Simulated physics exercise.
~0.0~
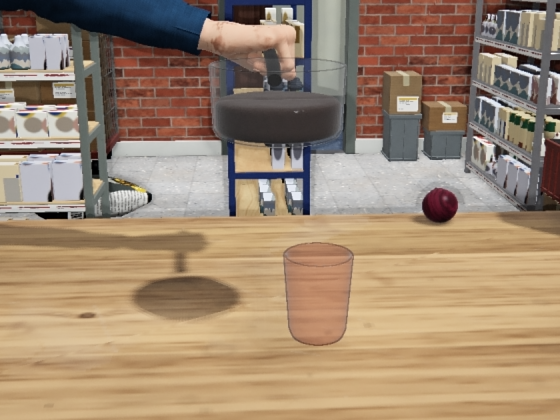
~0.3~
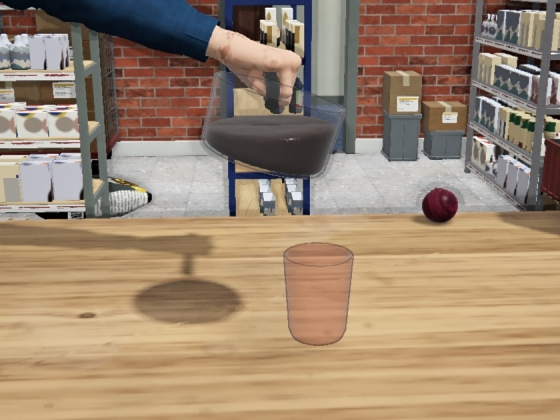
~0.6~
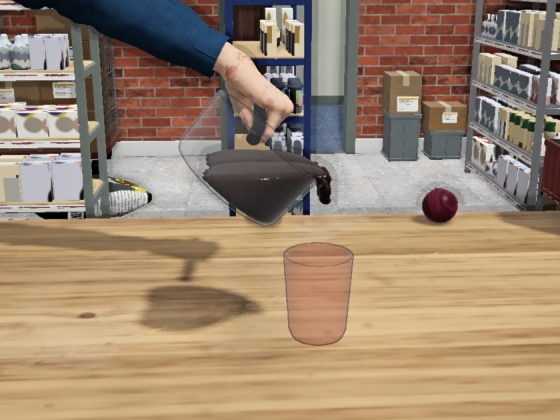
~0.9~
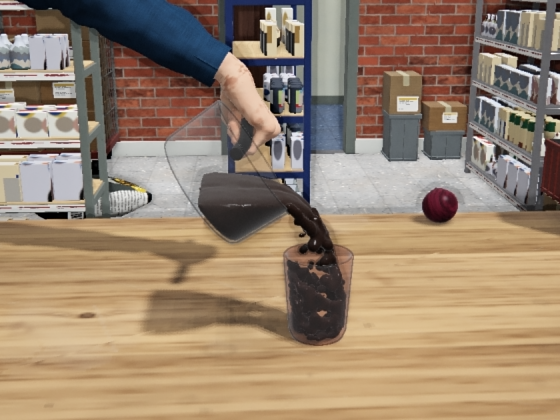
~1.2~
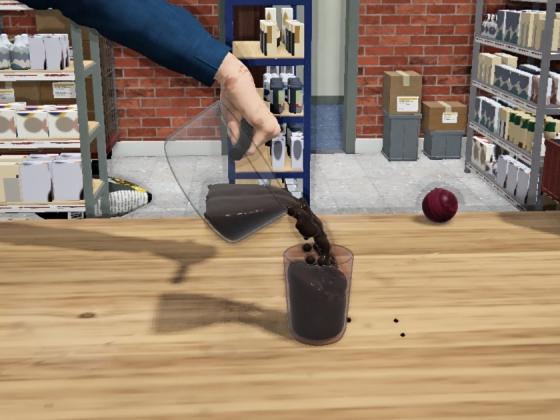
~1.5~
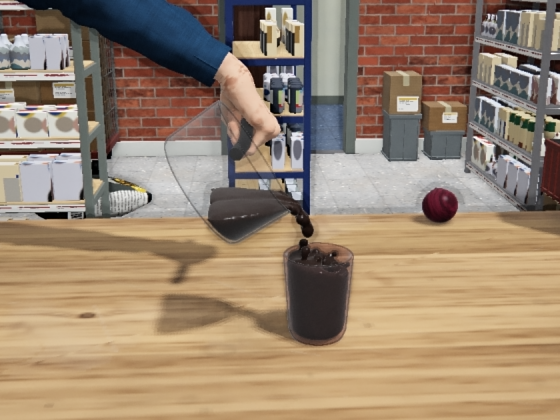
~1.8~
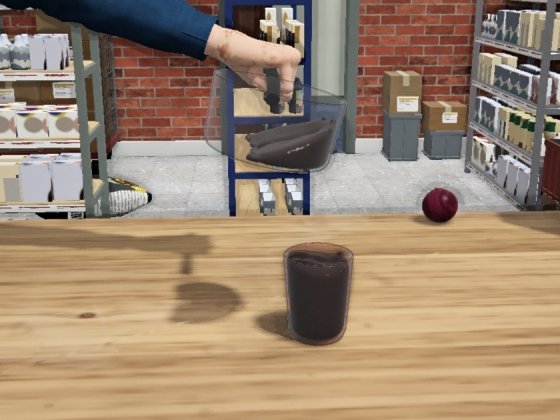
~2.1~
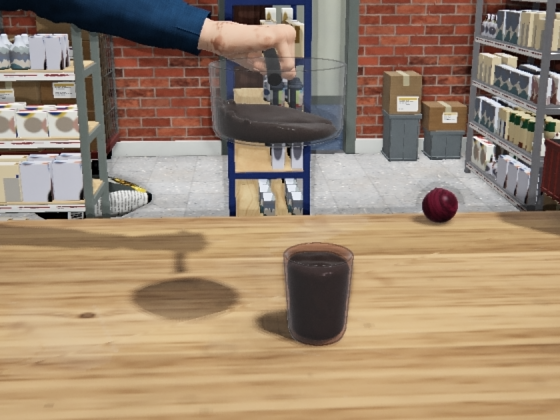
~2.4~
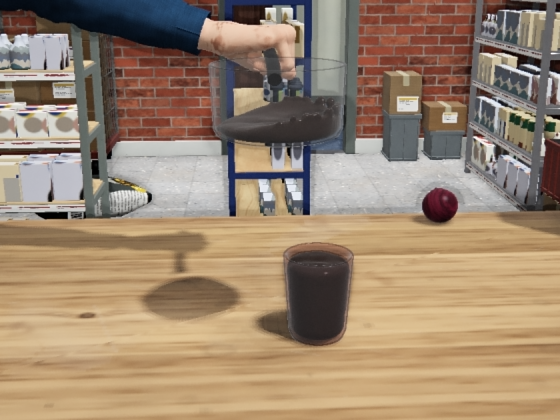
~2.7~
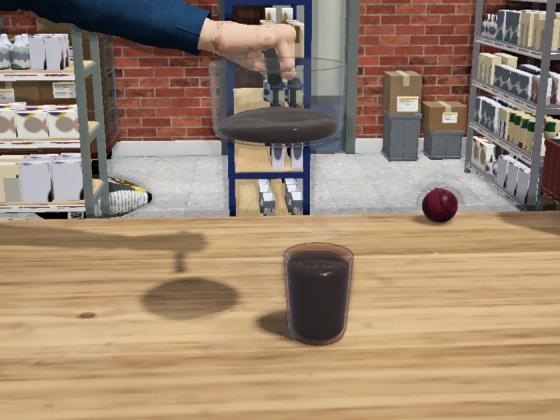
The video shows a hand tilting a clear pot of dark liquid rightwards over an empty tumbler on a wooden worktop, pouring until the tumbler is nearly full as a few drops scatter beside it, then tipping the pot back level, some liquid still inside.
